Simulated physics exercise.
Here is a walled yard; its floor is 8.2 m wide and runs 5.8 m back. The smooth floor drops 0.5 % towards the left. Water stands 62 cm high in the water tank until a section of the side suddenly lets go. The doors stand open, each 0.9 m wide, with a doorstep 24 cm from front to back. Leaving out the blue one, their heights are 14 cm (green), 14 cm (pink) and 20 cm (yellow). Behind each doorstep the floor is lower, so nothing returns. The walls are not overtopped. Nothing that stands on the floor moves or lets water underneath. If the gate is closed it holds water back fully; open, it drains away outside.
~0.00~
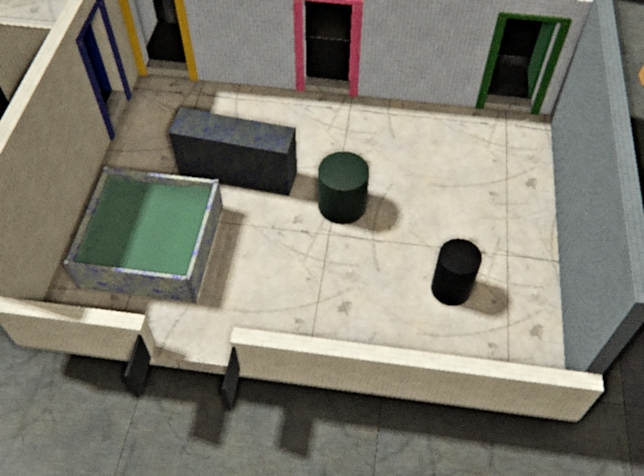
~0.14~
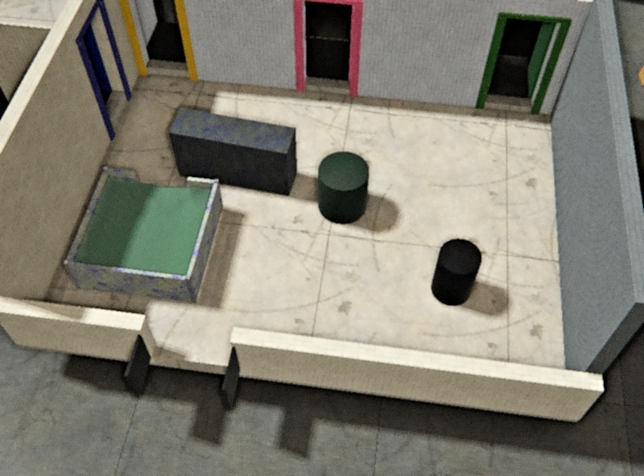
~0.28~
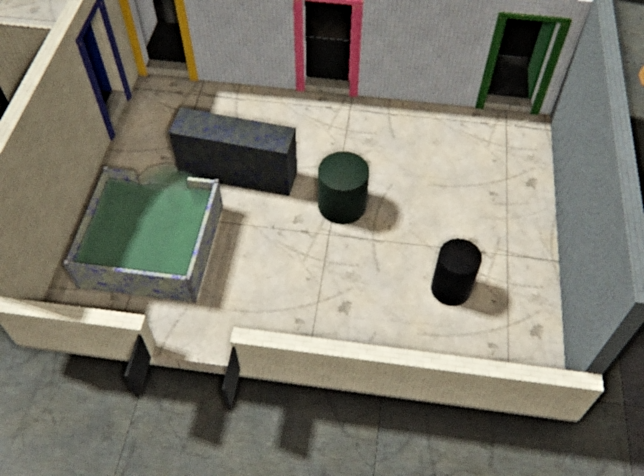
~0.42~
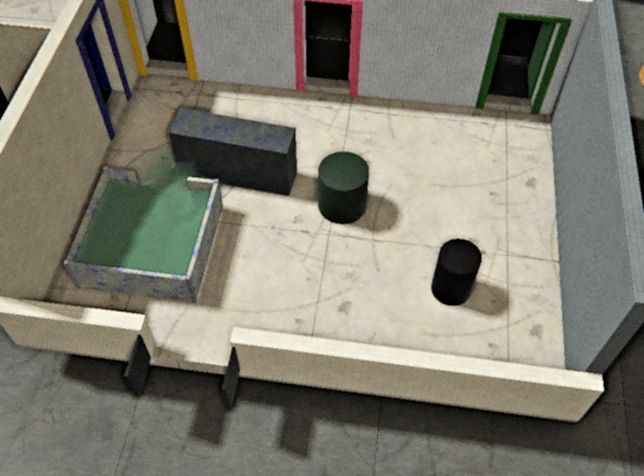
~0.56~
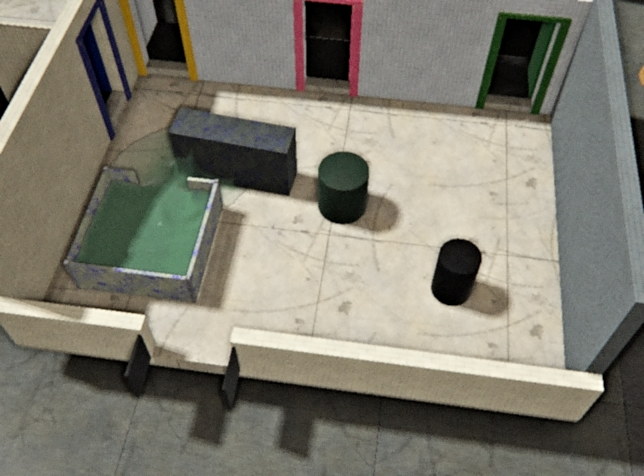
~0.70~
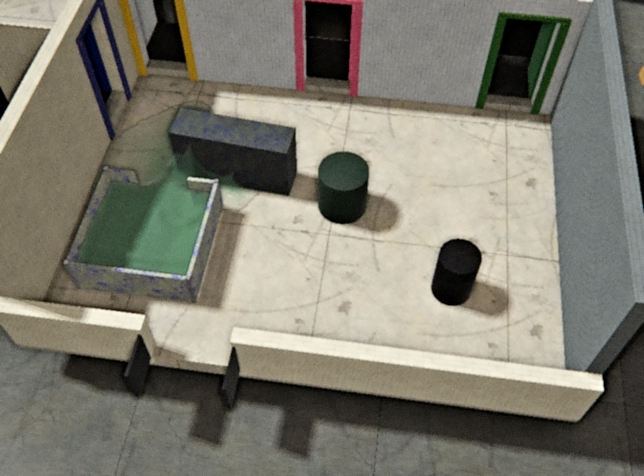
Green water pouring out through the far side of a tank and spreading thinly across the pale floor of a walled yard.
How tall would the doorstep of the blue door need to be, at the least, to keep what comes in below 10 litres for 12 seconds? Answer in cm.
Some 17 cm above the ground.
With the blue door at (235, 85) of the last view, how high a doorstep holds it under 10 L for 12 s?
Roughly 9.0 cm.
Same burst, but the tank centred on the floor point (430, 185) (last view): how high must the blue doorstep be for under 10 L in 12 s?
Then roughly 12.5 cm.
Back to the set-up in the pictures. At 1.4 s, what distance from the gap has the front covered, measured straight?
About 3.4 m.
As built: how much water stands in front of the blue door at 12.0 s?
About 6.5 cm.
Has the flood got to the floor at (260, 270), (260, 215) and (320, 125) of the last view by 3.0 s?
In that order: Flooded, under water, still dry.
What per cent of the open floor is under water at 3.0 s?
Some 40 per cent of it.
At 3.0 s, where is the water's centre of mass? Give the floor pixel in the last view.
At about (181, 196).
After 1.4 s water covers 15 % of the floor, deepest (47 cm) near (186, 178); 23 cm at the blue door, 0 litres in over its 27 cm doorstep.
After 3.0 s water covers 40 % of the floor, deepest (28 cm) near (186, 178); 16 cm at the blue door, 0 litres in over its 27 cm doorstep.
After 12.0 s water covers 100 % of the floor, deepest (8 cm) near (184, 186); 7 cm at the blue door, 0 litres in over its 27 cm doorstep.
At the blue door as built, the water arrived by 1.0 s and peaked near 23 cm at 1.4 s.
Run again over the same 12 s with other heights there, 19 litres in over 15.5 cm, 1 litre over 21 cm. The limit of 10 litres is kept from about 17 cm up.
